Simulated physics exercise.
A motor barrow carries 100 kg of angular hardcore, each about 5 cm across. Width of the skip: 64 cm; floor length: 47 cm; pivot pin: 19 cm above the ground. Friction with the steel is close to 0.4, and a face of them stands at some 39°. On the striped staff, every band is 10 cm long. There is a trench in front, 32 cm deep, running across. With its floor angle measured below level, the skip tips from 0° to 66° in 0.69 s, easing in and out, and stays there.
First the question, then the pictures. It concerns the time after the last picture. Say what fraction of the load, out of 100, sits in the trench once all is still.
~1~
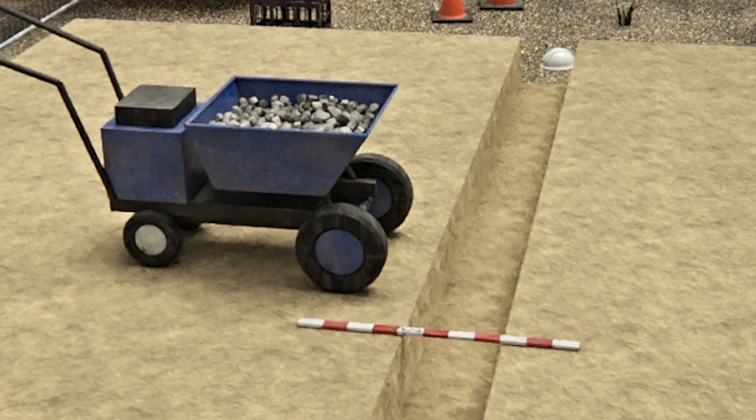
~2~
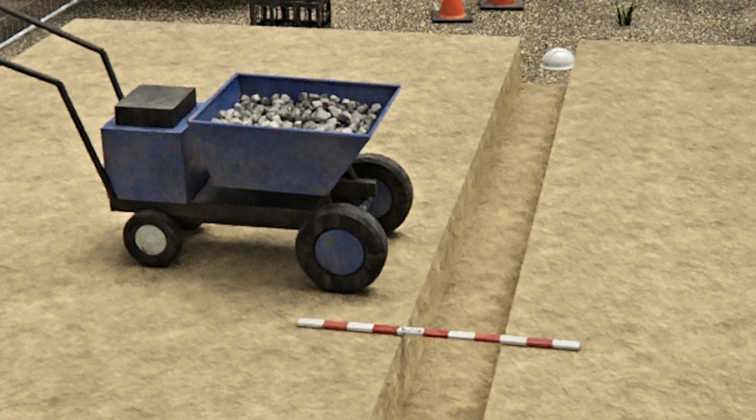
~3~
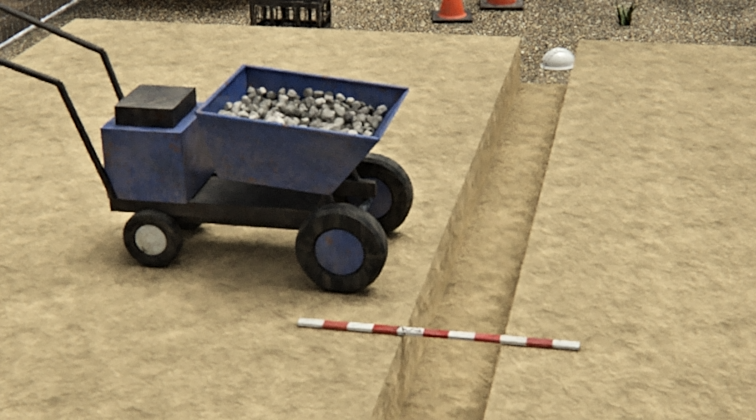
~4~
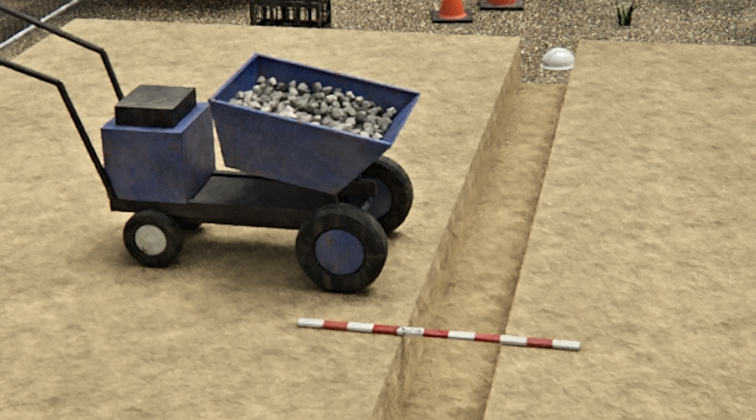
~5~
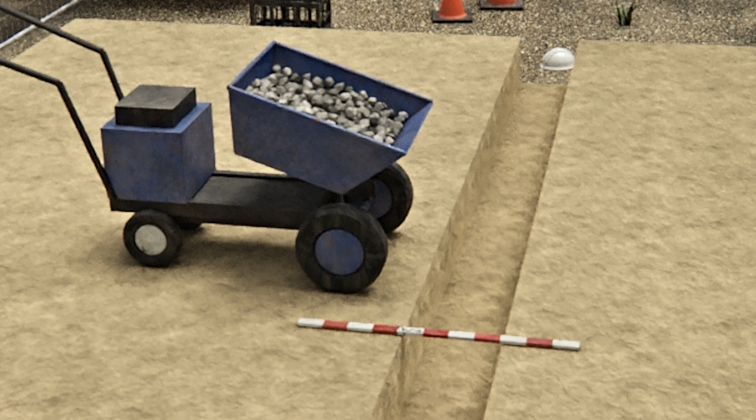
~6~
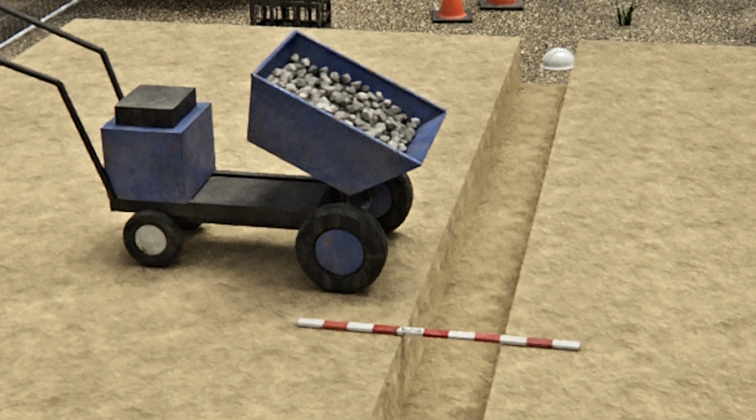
About 26 out of 100.
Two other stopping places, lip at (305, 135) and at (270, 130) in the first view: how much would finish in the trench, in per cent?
It comes to about 50 and 40 in a hundred.
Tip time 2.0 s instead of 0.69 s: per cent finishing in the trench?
In that case some 40 per cent.
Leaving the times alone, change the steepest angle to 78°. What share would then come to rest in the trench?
It would be near 55 per cent.
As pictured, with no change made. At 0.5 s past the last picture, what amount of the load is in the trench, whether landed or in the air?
By then, around 10 percent.
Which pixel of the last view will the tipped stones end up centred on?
Around (531, 271).
Then, 0.2 s after the last picture the floor is at 56°, 100 % in the skip; the foremost stones are at (442, 188).
Then, 0.5 s after the last picture the floor is at 66°, 88 % in the skip, 10 % in the trench, 2 % past the trench; the foremost stones are at (528, 260).
Then, 0.8 s after the last picture the floor is at 66°, 56 % in the skip, 15 % in the trench, 30 % past the trench; the foremost stones are at (666, 283).
Then, 2.8 s after the last picture the floor is at 66°, 44 % in the skip, 26 % in the trench, 30 % past the trench; the foremost stones are at (738, 281).
